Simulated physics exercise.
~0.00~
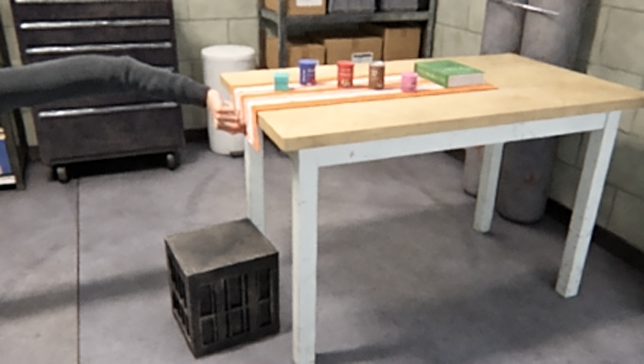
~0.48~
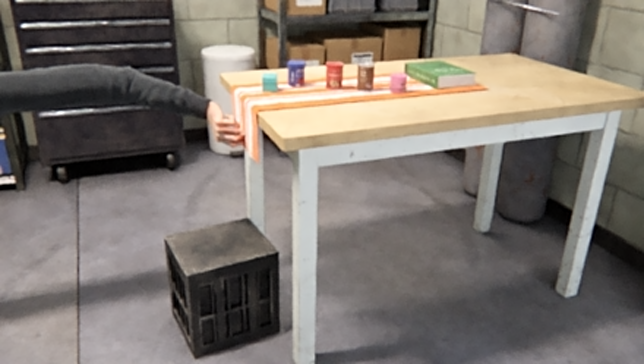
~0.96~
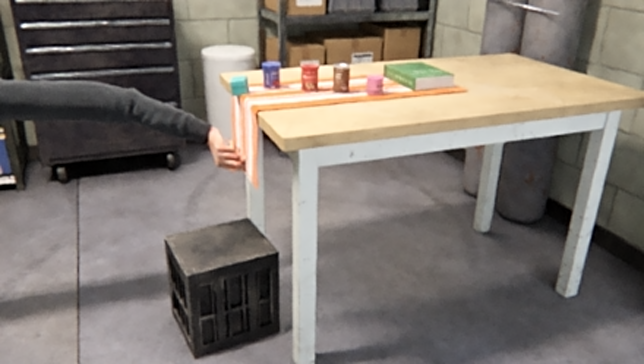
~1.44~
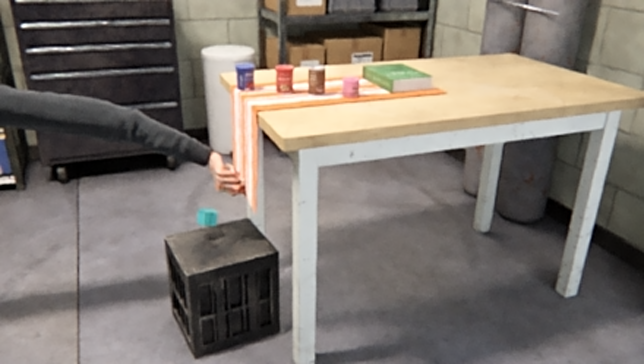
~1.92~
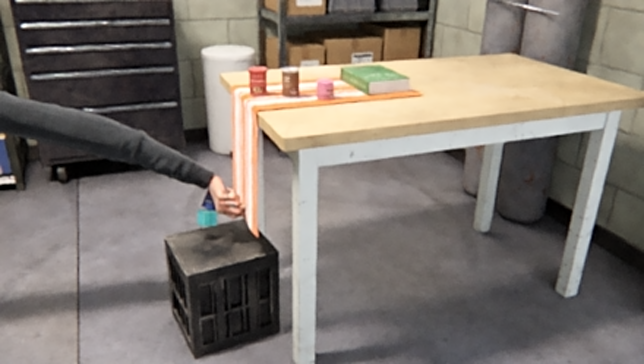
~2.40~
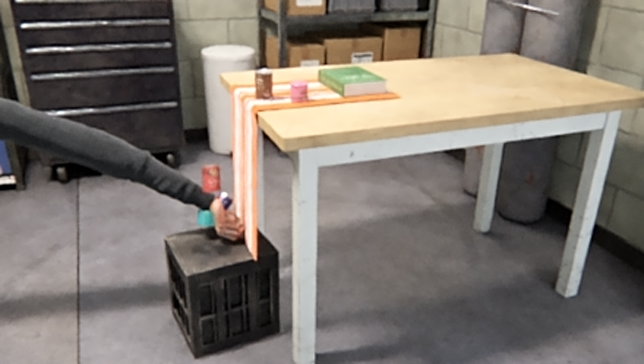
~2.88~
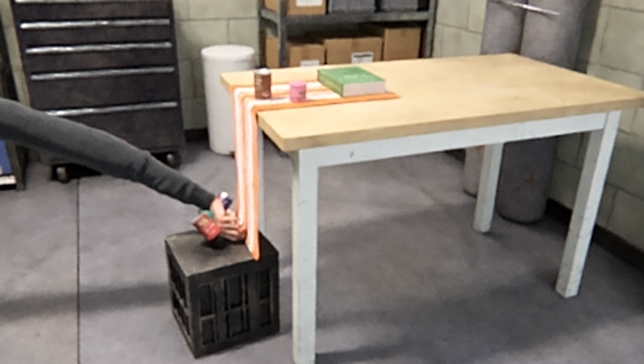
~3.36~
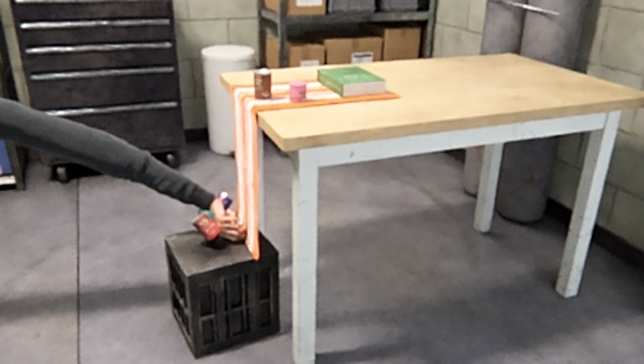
A hand pulled an orange-striped cloth down off the left end of a workbench, and the turquoise, blue and red containers tumbled over the edge one after another towards the black crate, leaving the brown can, pink pot and green book on top.
